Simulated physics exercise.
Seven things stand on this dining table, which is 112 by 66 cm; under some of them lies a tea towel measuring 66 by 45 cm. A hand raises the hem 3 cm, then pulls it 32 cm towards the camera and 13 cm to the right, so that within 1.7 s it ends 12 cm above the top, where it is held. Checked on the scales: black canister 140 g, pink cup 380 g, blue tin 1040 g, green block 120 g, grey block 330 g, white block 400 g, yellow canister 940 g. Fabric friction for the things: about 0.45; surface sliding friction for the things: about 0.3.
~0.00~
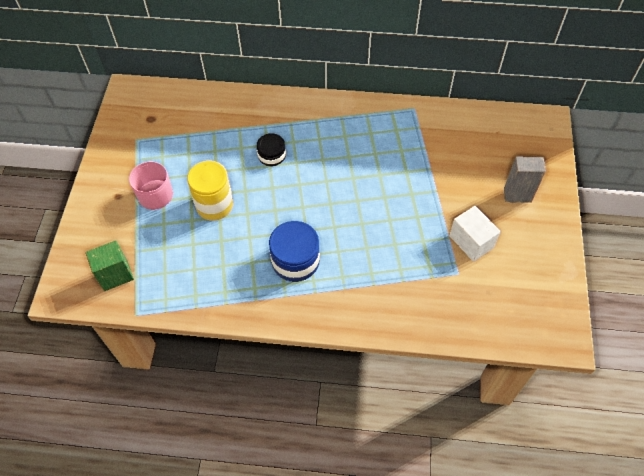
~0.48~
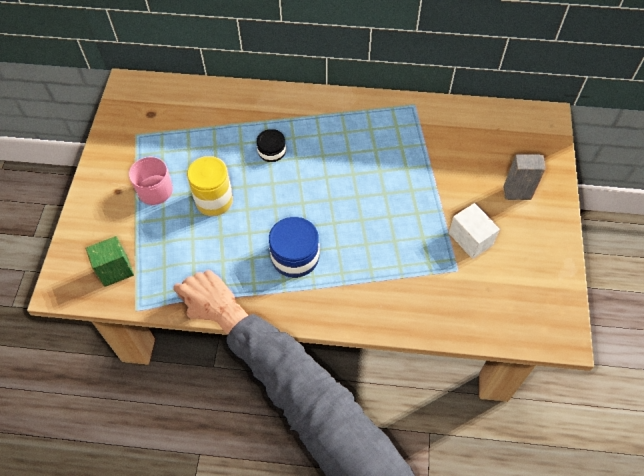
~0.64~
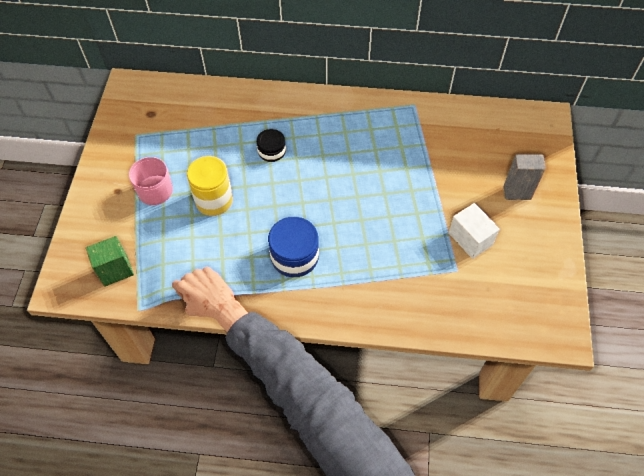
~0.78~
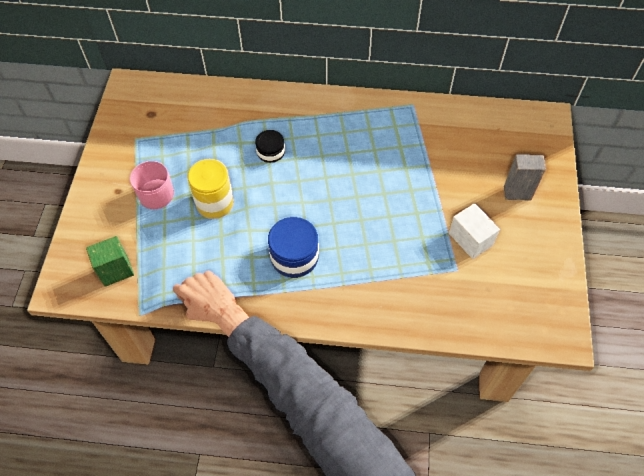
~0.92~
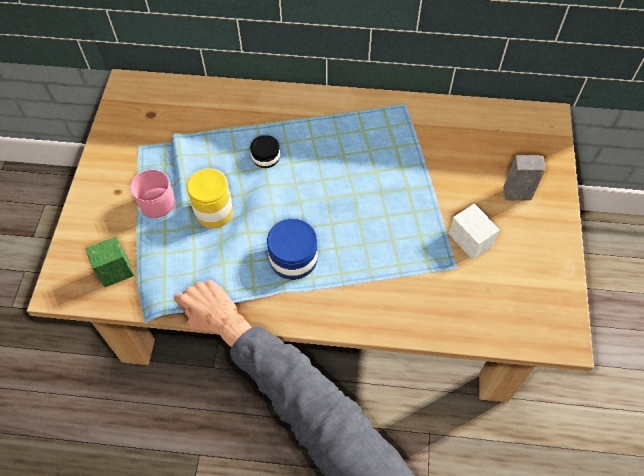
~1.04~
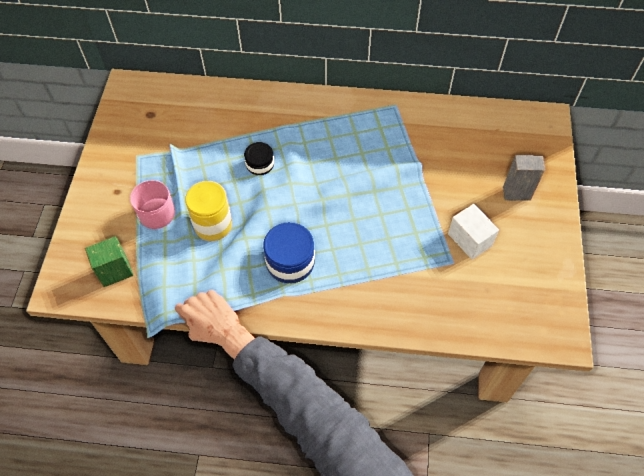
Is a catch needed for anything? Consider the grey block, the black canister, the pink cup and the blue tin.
Grey block - no catch needed; black canister - catch needed; pink cup - catch needed; blue tin - catch needed.
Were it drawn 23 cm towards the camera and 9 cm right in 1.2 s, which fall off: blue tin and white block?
Outcome: Blue tin leaves the top; white block is still there.
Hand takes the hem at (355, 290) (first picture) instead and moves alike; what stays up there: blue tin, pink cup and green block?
Blue tin is lost, pink cup is left on top, green block is left on top.
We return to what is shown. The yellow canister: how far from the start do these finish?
As for the yellow canister, it finishes over the edge.
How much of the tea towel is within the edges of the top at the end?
Roughly 15%.
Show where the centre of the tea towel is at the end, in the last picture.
I'd say it sits around (220, 375) in the last picture.
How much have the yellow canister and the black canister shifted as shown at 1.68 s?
The yellow canister is about 25 cm off and the black canister about 25 cm.
At 1.4 s, 90 % of the tea towel is still over the top; pink cup 17 cm off its start, black canister 14 cm off its start, blue tin 8 cm off its start.
At 1.7 s, 80 % of the tea towel is still over the top; pink cup 29 cm off its start, black canister 24 cm off its start, blue tin 17 cm off its start.
At 2.0 s, 30 % of the tea towel is still over the top; pink cup over the edge, black canister 39 cm off its start at (224, 296), blue tin over the edge.
At 2.3 s, 15 % of the tea towel is still over the top; black canister over the edge, pink cup over the edge, blue tin over the edge.
At 3.9 s, 15 % of the tea towel is still over the top; black canister over the edge, pink cup over the edge, blue tin over the edge, grey block 0 cm off its start at (530, 163).
